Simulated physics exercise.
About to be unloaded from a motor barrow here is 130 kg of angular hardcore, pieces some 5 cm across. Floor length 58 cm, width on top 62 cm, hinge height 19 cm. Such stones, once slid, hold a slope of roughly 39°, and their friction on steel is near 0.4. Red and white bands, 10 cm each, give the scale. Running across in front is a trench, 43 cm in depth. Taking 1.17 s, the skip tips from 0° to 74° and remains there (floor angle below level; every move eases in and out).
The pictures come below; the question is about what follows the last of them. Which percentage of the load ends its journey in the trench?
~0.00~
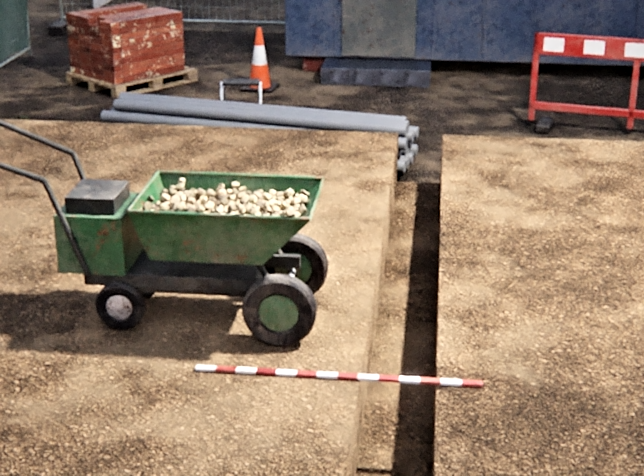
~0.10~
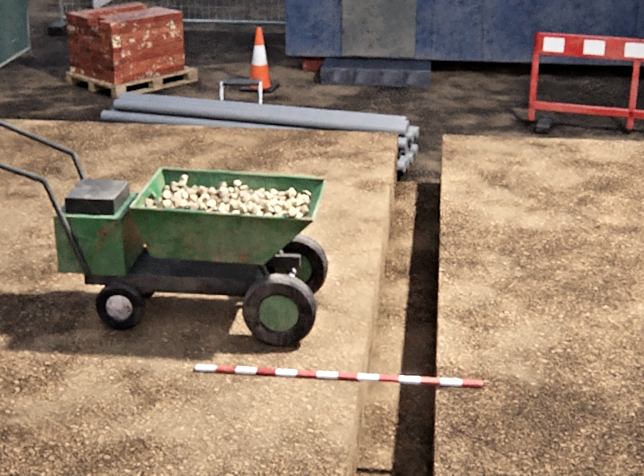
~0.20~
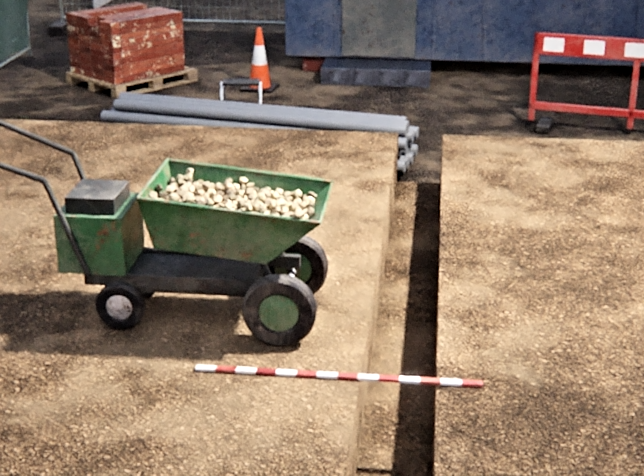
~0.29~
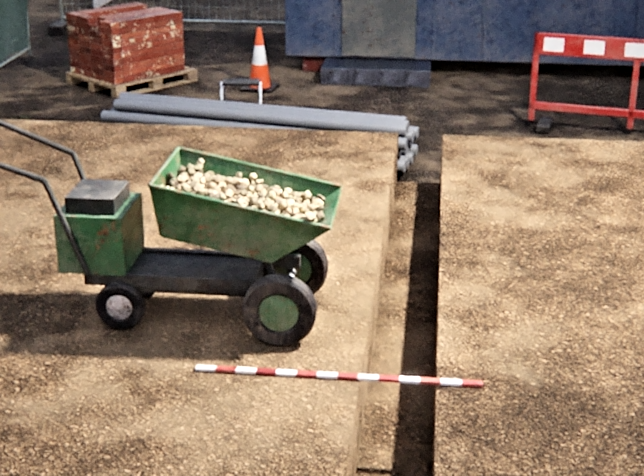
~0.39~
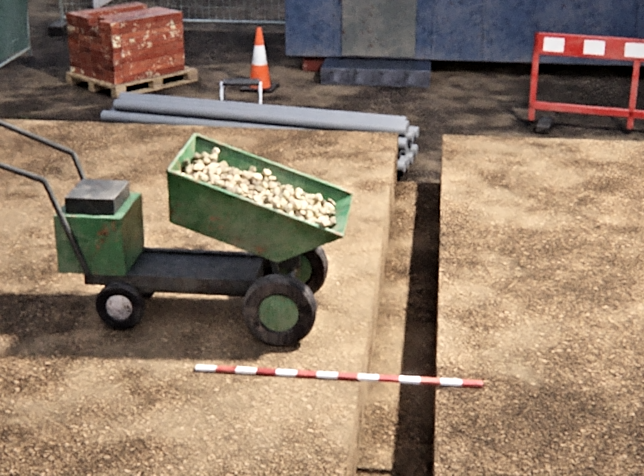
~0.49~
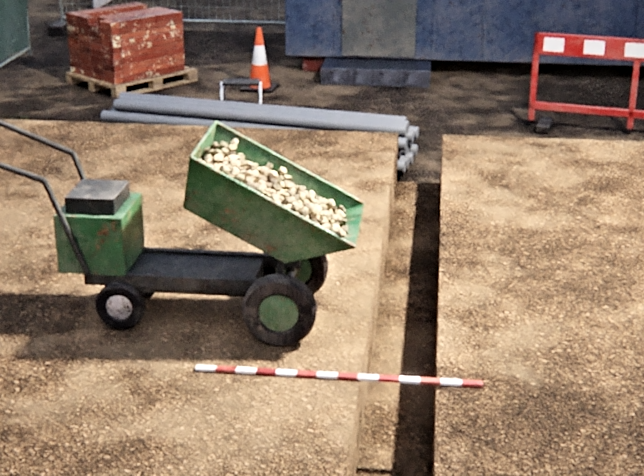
Roughly 83 per cent.
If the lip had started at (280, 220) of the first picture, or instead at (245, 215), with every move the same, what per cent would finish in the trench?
Roughly 100 in a hundred, then 70 in a hundred.
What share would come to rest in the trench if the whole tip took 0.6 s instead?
Around 50 per cent would end in the trench.
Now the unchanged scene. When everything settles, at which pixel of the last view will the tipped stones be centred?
I'd put it close to (416, 380).
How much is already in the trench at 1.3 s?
By that point it's something like 40 in a hundred.
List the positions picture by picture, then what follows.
The skip is at 0°, its lip at (310, 220); the top of the load is at (227, 194), in the first picture.
Lip at (313, 220), floor tilted 1°, highest stones at (224, 192); the stones move at 0.2 m/s on average, in the second picture.
Lip at (320, 223), floor tilted 6°, highest stones at (203, 184); the stones move at 0.5 m/s on average, in the third picture.
The skip is at 12°, its lip at (330, 229); the top of the load is at (199, 174); the stones move at 0.7 m/s on average, in the fourth picture.
The skip is at 19°, its lip at (343, 237); the top of the load is at (205, 161); the stones move at 0.8 m/s on average, in the fifth picture.
The skip is at 28°, its lip at (355, 247); the top of the load is at (221, 151); the stones move at 0.9 m/s on average, in the sixth picture.
After 0.9 s the floor is at 63°; 100 % in the skip; the foremost stones are at (389, 277).
After 1.3 s the floor is at 74°; 55 % in the skip, 38 % in the trench, 7 % past the trench; the foremost stones are at (473, 325).
After 1.6 s the floor is at 74°; 17 % in the skip, 65 % in the trench, 18 % past the trench; the foremost stones are at (552, 322).
After 3.6 s the floor is at 74°; 0 % in the skip, 83 % in the trench, 17 % past the trench; the foremost stones are at (578, 326).
